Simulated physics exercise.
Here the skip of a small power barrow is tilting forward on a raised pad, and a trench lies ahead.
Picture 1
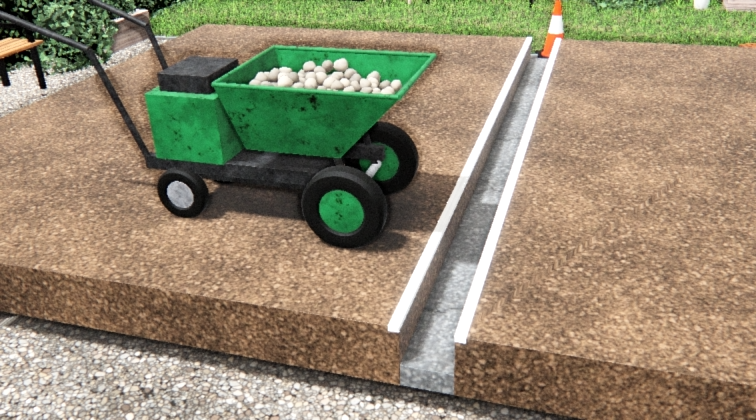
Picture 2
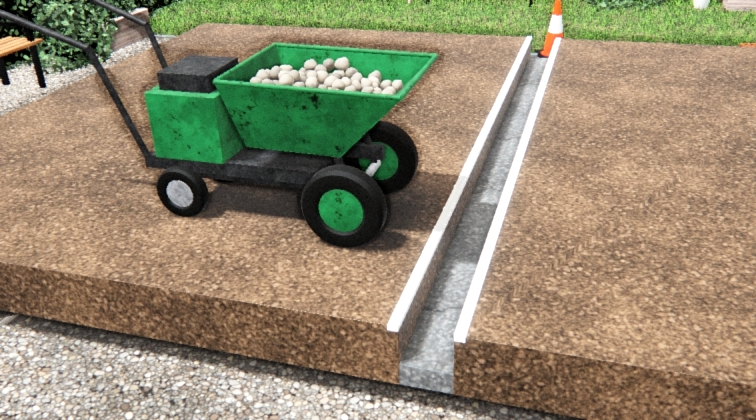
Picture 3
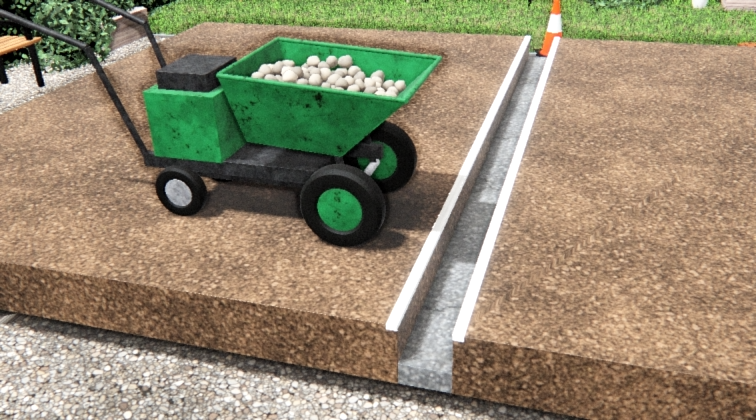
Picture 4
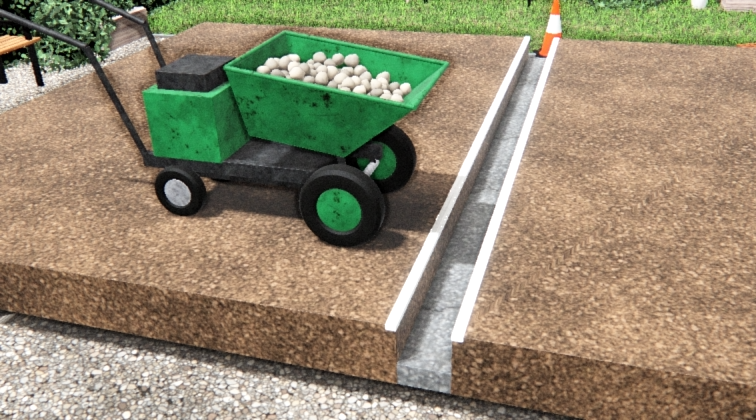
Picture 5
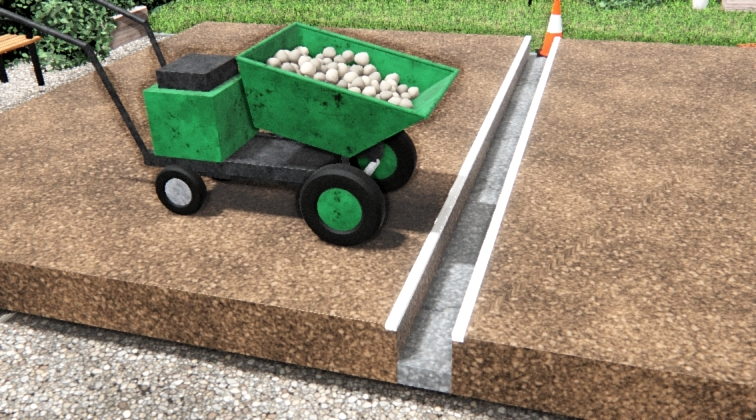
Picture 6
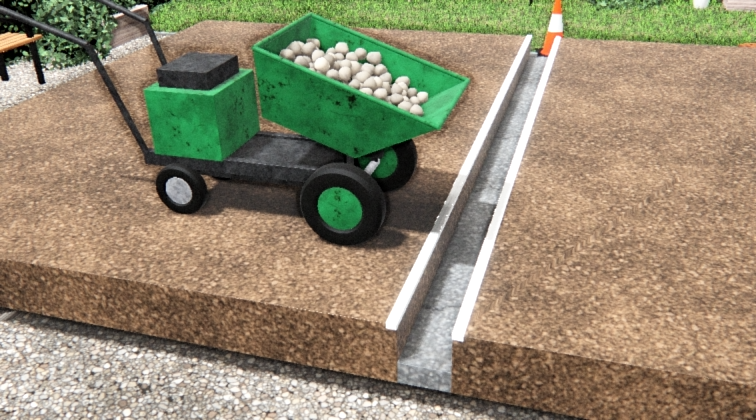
The green skip of a small power barrow, loaded with pale pebbles, sat level at first, then tilted steadily forward to the right, while the wheels stayed still on the brown pad beside a narrow trench.
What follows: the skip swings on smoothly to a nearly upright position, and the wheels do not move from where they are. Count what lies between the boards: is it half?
The trench never gets most of the load.
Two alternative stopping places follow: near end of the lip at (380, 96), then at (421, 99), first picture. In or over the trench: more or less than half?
For the first case I'd say a smaller fraction, and for the second case a smaller fraction.
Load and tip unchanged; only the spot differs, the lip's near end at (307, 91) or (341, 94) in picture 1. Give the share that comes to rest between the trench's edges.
Well, you'd get roughly 50 per cent from the first place and roughly 60 per cent from the second.
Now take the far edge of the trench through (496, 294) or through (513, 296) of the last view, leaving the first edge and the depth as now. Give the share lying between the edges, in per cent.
In turn 40 and 60 in a hundred.
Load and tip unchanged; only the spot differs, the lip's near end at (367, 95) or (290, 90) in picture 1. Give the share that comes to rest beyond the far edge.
About 30 percent at the first place and about 0 percent at the second.
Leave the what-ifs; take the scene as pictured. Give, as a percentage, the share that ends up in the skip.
Around 35 in a hundred.
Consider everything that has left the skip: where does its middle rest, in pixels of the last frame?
Close to (552, 231) in the last picture.
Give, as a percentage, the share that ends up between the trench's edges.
Result: Around 0 in a hundred.
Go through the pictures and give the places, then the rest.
Lip of the skip near (399, 98), level; top of the load near (312, 86), river pebbles; first edge of the trench near (414, 283); far edge near (475, 292), the trench under half as wide as the skip, and about as deep as wide, in the first frame.
Lip of the skip near (401, 98), level; top of the load near (303, 84), in the second frame.
Lip of the skip near (405, 101), tipped barely; top of the load near (306, 81), in the third frame.
Lip of the skip near (414, 108), tipped a little; top of the load near (312, 78), in the fourth frame.
Lip of the skip near (426, 116), tipped a little; top of the load near (310, 81), in the fifth frame.
Lip of the skip near (438, 127), tipped clearly; top of the load near (318, 65); first edge of the trench near (412, 281); far edge near (473, 290), in the sixth frame.
Shortly afterwards, skip tipped steeply; the whole lot in the skip.
Next, skip tipped right over; near two thirds in the skip; only a few in or heaped over the trench; near a quarter beyond it; only a few falling.
Some moments later, skip tipped right over; near a third in the skip; only a few in or heaped over the trench; near two thirds beyond it.
In the end, skip tipped right over; near a third in the skip; only a few in or heaped over the trench; near two thirds beyond it.
